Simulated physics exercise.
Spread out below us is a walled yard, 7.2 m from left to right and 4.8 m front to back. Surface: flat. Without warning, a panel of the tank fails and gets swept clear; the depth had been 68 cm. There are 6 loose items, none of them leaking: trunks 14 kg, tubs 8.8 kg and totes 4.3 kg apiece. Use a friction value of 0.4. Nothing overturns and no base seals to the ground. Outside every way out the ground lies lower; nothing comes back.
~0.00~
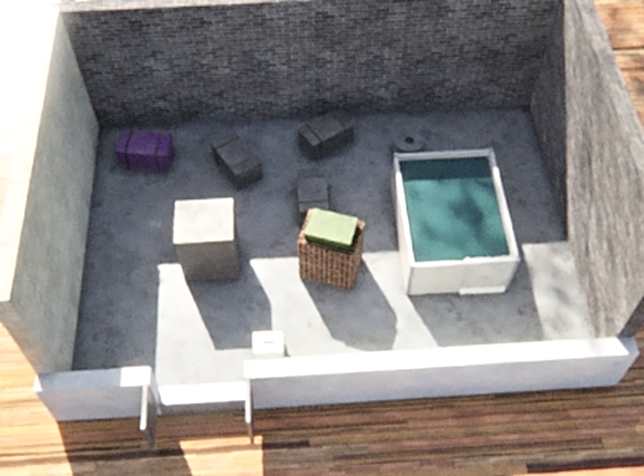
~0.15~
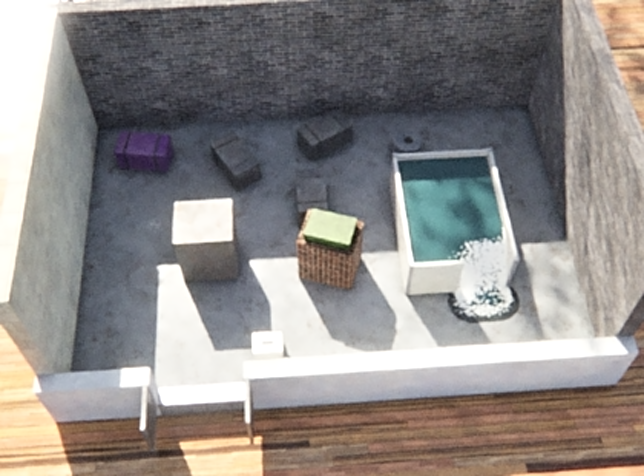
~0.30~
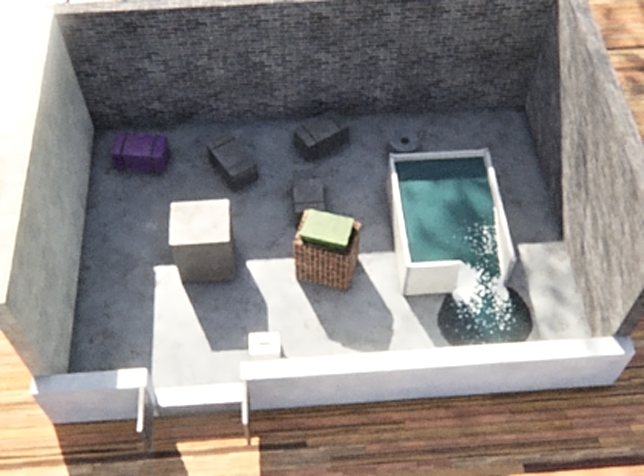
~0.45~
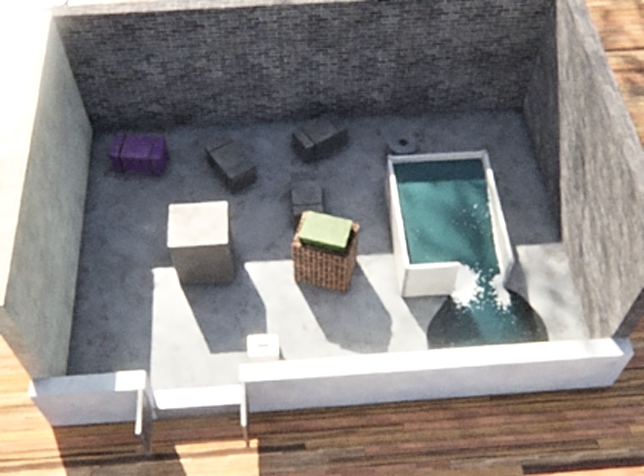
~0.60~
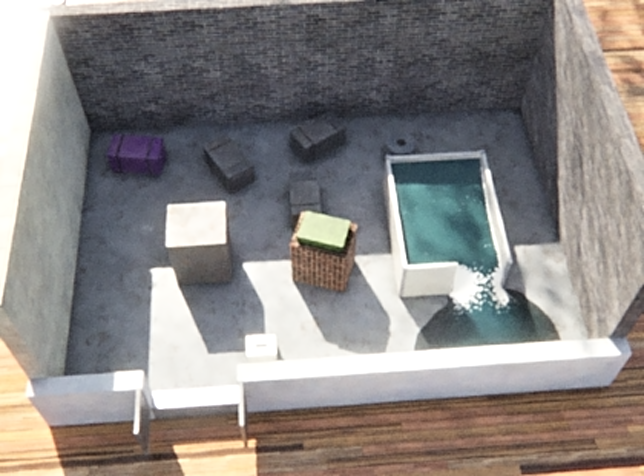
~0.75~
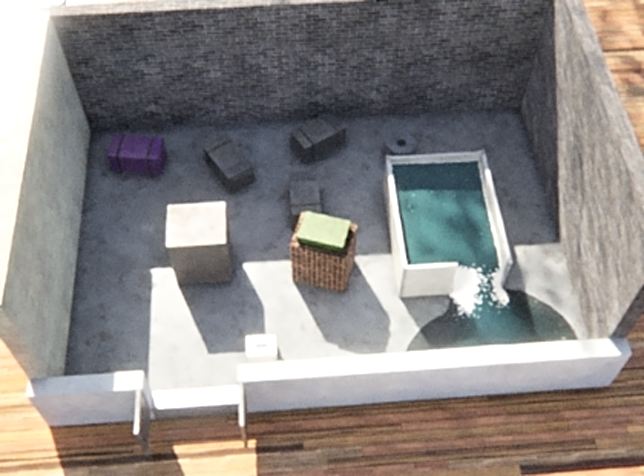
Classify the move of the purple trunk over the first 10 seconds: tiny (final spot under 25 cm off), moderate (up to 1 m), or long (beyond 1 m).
Tiny.
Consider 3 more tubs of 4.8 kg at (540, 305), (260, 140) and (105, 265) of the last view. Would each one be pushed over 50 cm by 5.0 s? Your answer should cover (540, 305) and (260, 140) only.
So it goes across the line, then behind the line.
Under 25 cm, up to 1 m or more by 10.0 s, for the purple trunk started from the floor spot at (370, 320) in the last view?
Short answer: It goes only partway.
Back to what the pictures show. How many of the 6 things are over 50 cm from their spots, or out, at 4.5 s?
Tally at that time: 1.
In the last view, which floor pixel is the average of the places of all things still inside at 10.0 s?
Mean position approx. (224, 206).
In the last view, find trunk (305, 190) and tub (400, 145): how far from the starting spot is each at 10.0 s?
10 cm and 20 cm, respectively.
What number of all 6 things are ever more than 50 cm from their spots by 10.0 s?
I get 3.
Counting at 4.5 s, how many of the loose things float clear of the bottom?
Total: 1.
After 2.0 s the purple trunk is near (135, 147), 0.0 m from its start, aground; 0 of 6 are out; 0 afloat.
After 4.5 s the purple trunk is near (135, 147), 0.0 m from its start, aground; 0 of 6 are out; 1 afloat.
After 7.0 s the purple trunk is near (135, 147), 0.0 m from its start, aground; 0 of 6 are out; 2 afloat.
After 10.0 s the purple trunk is near (132, 150), 0.1 m from its start, afloat; 0 of 6 are out; 4 afloat.
